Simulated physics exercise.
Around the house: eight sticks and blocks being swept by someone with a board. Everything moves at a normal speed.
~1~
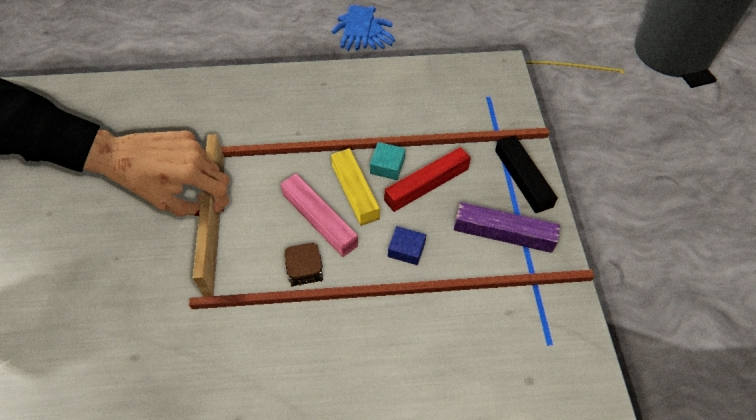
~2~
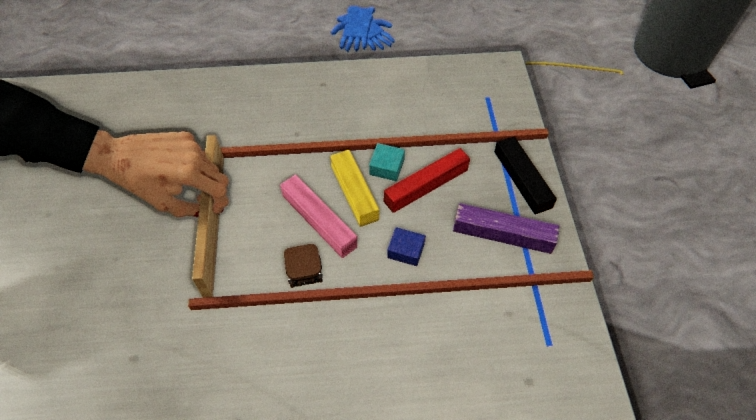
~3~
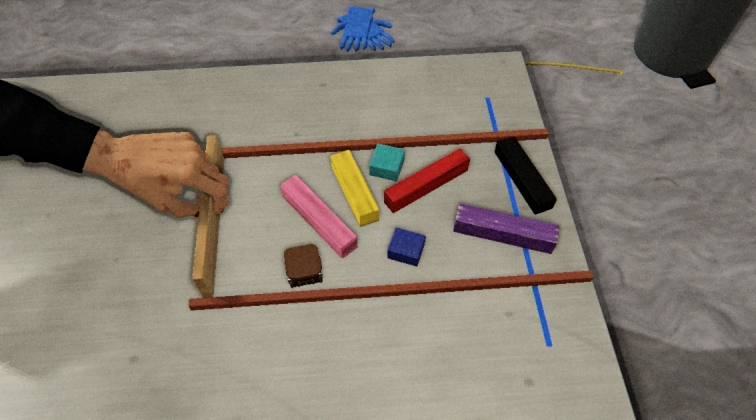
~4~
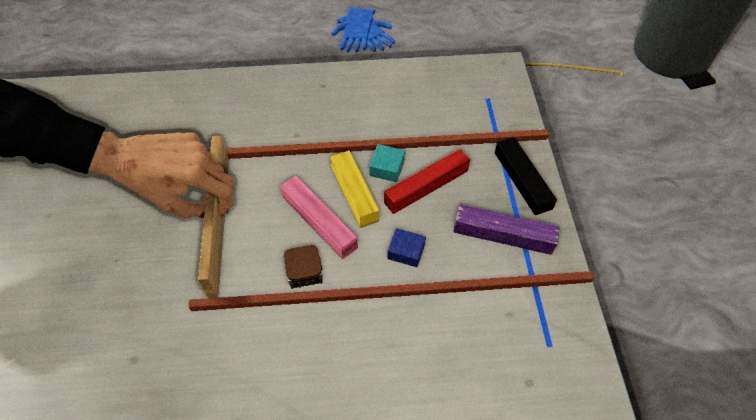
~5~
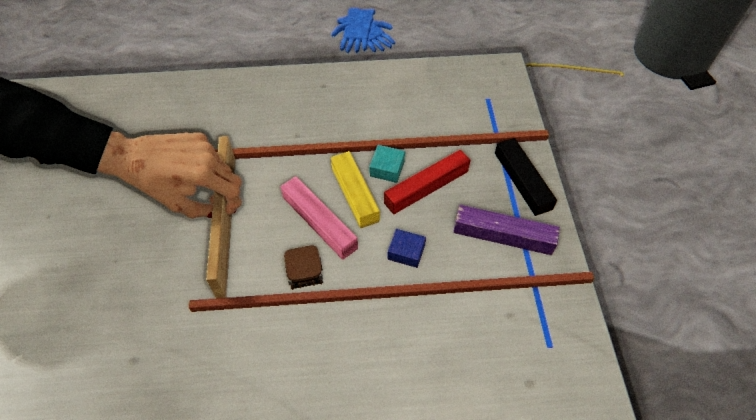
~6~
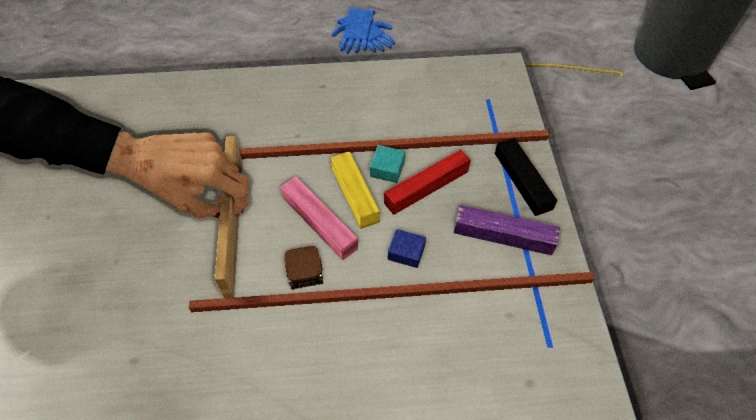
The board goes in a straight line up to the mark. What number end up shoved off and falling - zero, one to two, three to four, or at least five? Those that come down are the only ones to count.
The count is three to four.
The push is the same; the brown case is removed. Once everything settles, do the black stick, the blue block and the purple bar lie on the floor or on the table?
The black stick: Drops. The blue block: Remains. The purple bar: Drops.
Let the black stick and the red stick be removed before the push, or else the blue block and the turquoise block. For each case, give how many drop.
First try: 1 fallen; other try: 3.
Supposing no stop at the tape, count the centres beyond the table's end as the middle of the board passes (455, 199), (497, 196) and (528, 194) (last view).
First 0, then 2, then 5.
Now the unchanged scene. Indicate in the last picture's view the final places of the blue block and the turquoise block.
You'll find the blue block at roughly (581, 255) and the turquoise block at roughly (550, 149).
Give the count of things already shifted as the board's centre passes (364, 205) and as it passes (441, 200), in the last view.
At the first point the count is 6, at the second it's 8.
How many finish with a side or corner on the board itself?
Contact count: 2.
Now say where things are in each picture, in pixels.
The first picture shows black stick (525, 173); purple bar (506, 227); red stick (428, 179); board (210, 212); tape (515, 204).
The second picture shows purple bar (505, 229); blue block (406, 247).
The third picture shows red stick (427, 180); yellow stick (355, 188).
The fourth picture shows black stick (524, 175); brown case (304, 267).
The fifth picture shows purple bar (506, 230); pink stick (319, 217).
The sixth picture shows black stick (525, 176); purple bar (506, 230); red stick (428, 182); board (230, 214); tape (515, 206).
Soon after, none off yet; black stick at rest near (525, 176); purple bar at rest near (506, 230); red stick at rest near (428, 182).
Then, none off yet; black stick moved a little near (537, 173); purple bar at rest near (506, 230); red stick moved about its own width near (484, 167).
Further on, none off yet; black stick moved a little near (561, 173); purple bar moved about its own width near (568, 232); red stick moved about its own width near (548, 157).
At rest, the number that fall off is three or four; fallen, red stick, purple bar and black stick.
